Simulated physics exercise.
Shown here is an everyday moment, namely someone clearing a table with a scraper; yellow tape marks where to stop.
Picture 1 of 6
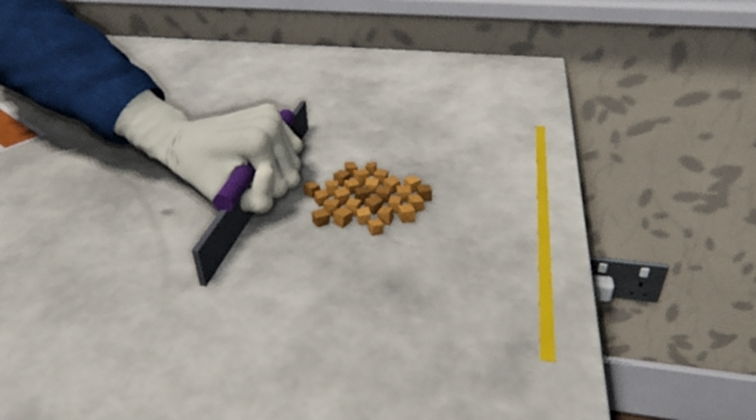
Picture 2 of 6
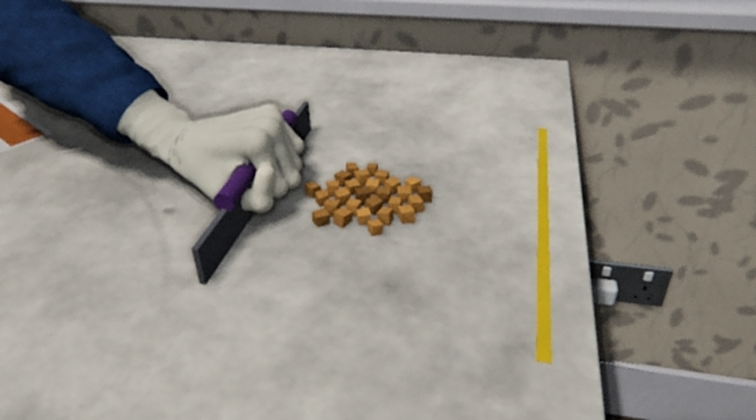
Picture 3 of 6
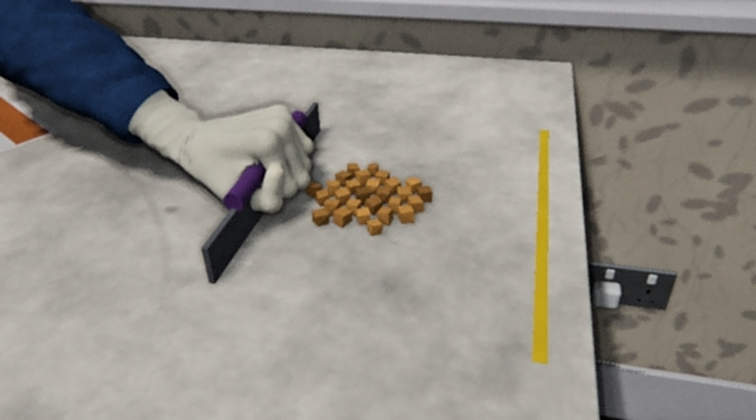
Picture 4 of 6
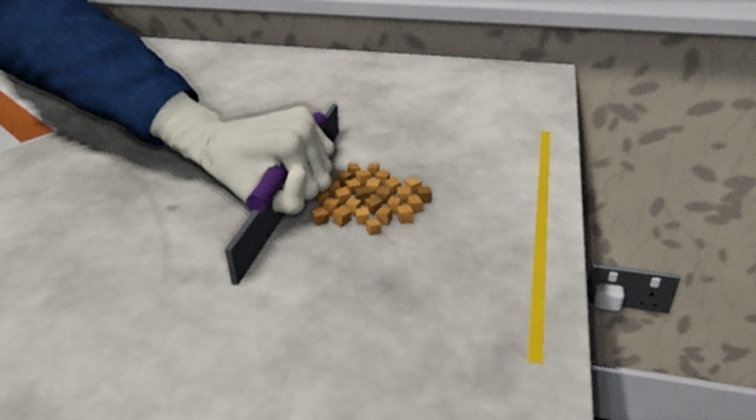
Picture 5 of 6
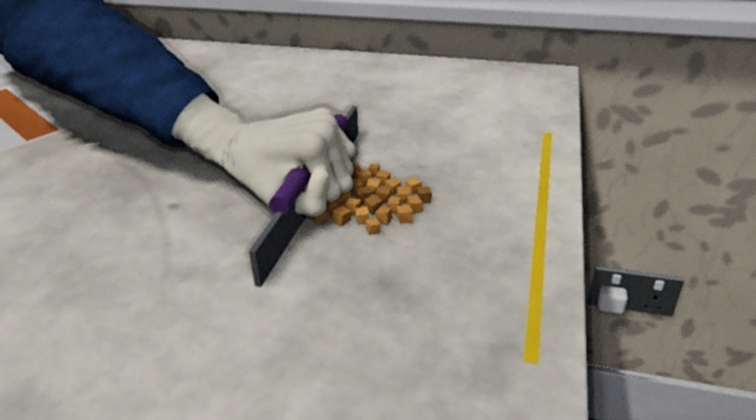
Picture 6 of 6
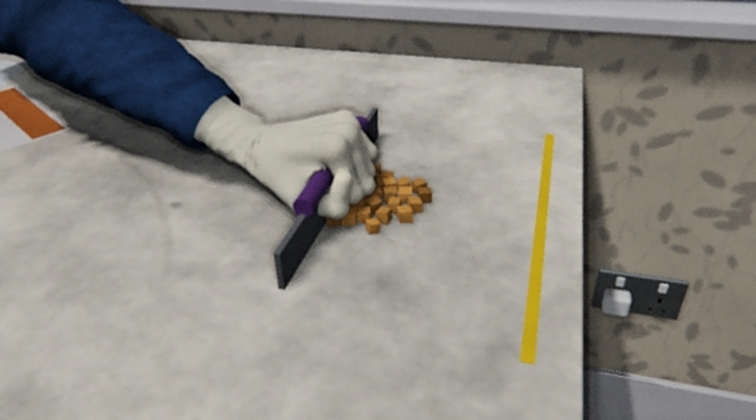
We see a gloved hand holding a dark scraper beside a heap of small brown cubes on a grey table with a yellow strip; after a brief rest, it slides the scraper right, pushing the nearest cubes into the heap.
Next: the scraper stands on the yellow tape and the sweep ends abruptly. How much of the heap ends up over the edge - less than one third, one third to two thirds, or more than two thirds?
The middle range.
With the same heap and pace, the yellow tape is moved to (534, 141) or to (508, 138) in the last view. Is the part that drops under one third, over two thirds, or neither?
Taking the two placings in order, the share is below one third and then below one third.
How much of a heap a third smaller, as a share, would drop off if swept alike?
30 per cent, roughly.
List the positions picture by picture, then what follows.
Scraper at (209, 252), at rest; yellow tape at (541, 134), about two fingers from the edge; edge at (586, 224); the heap at (363, 196), croutons, in the first frame.
Scraper at (209, 250), at rest, in the second frame.
Scraper at (219, 250); the heap at (364, 196), in the third frame.
Scraper at (241, 251), in the fourth frame.
Scraper at (265, 253); the heap at (363, 196), a stray few pushed along, in the fifth frame.
Scraper at (289, 255); yellow tape at (549, 142); edge at (583, 231); the heap at (375, 196), about a third pushed along, in the sixth frame.
Soon after the last picture, scraper still moving, near (442, 179); heap all on the table, its front near (511, 195).
A little later, scraper stopped at the yellow tape; heap about a quarter over the edge.
Later still, scraper stopped at the yellow tape; heap about half over the edge.
At rest, scraper stopped at the yellow tape; heap about half over the edge.
